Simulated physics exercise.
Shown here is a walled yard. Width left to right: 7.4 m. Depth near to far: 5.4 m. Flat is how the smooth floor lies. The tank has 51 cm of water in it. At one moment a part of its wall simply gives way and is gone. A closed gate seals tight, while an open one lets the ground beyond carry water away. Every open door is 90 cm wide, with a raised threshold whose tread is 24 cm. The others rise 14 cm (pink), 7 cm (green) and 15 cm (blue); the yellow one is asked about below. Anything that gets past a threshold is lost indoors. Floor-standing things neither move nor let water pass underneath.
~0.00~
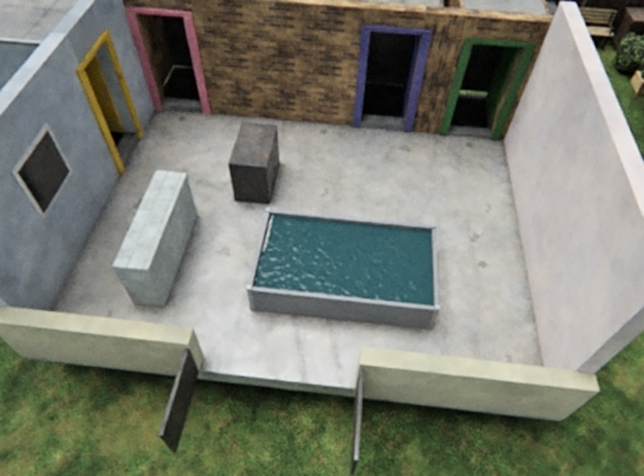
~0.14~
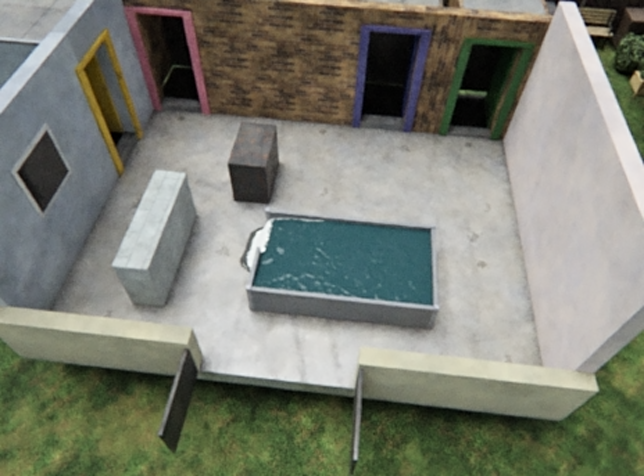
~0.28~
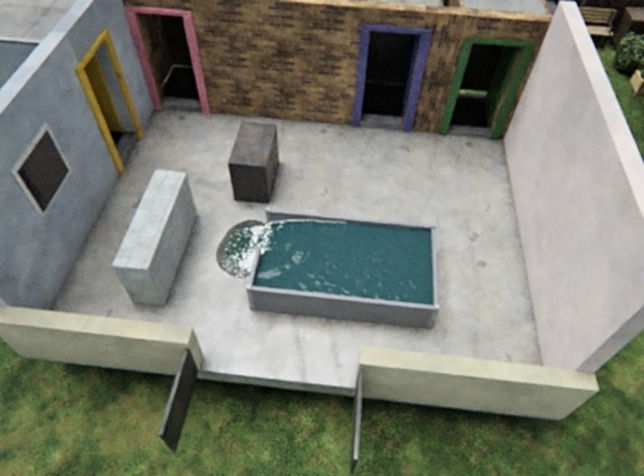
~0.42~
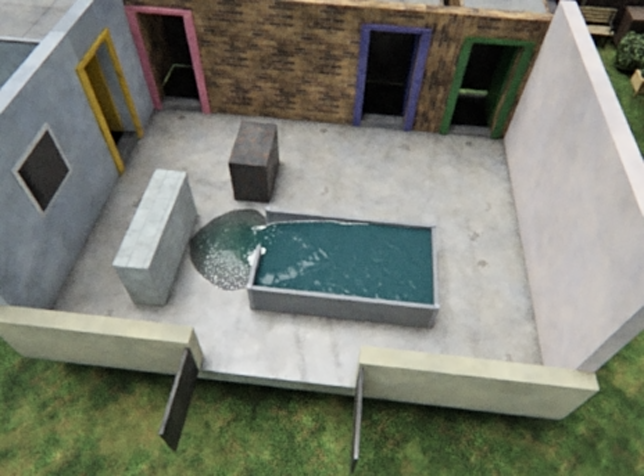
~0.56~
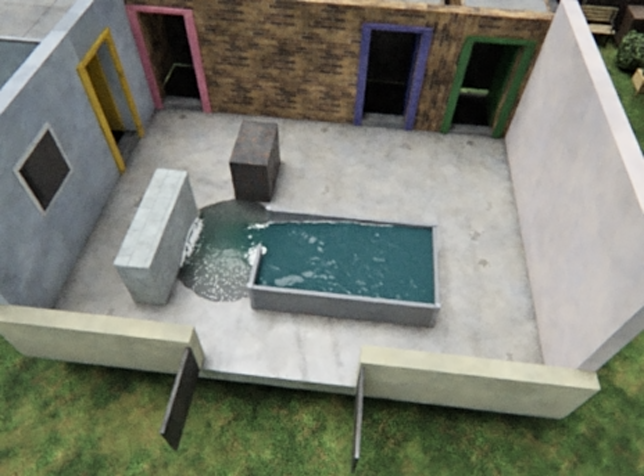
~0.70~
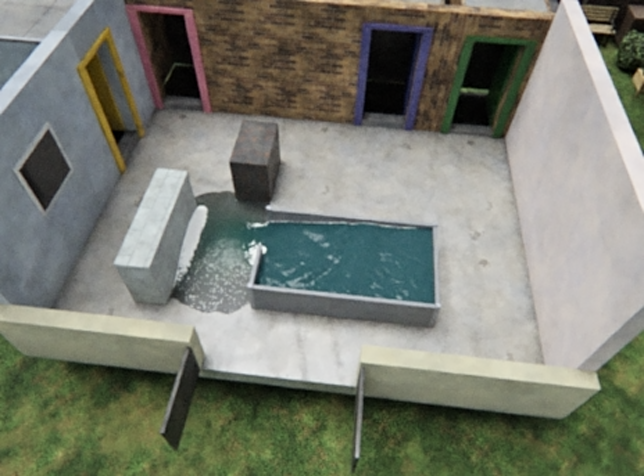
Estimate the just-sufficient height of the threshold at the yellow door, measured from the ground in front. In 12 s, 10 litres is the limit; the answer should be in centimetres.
I would say 8.5 cm.
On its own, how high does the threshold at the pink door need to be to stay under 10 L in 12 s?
For pink, a step near 12.5 cm.
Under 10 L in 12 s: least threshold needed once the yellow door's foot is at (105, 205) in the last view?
About 6.0 cm.
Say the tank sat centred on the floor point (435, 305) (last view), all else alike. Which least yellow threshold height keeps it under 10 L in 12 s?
Minimum: Approx. 6.5 cm.
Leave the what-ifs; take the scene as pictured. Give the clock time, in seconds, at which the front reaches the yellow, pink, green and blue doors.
Door yellow: 2.0 seconds; door pink: 2.2 seconds; door green: 8.0 seconds; door blue: 5.0 seconds.
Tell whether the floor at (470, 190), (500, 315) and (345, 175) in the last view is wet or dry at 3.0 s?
In the order asked: Untouched, untouched, untouched.
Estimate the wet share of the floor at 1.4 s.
Some 10 per cent is wet.
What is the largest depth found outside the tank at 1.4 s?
Max depth: Near 32 cm.
After 1.4 s water covers 10 % of the floor, deepest (32 cm) near (196, 240); it has not reached the yellow door.
After 3.0 s water covers 35 % of the floor, deepest (28 cm) near (196, 240); 9 cm at the yellow door, 0 litres in over its 18 cm threshold.
After 12.0 s water covers 95 % of the floor, deepest (10 cm) near (40, 333); 5 cm at the yellow door, 0 litres in over its 18 cm threshold.
At the yellow door as built, the water arrived by 2.1 s and peaked near 10 cm at 4.6 s.
Run again over the same 12 s with other heights there, 24 litres in over 7 cm, 3 litres over 9.5 cm. The limit of 10 litres is kept from about 8.5 cm up.
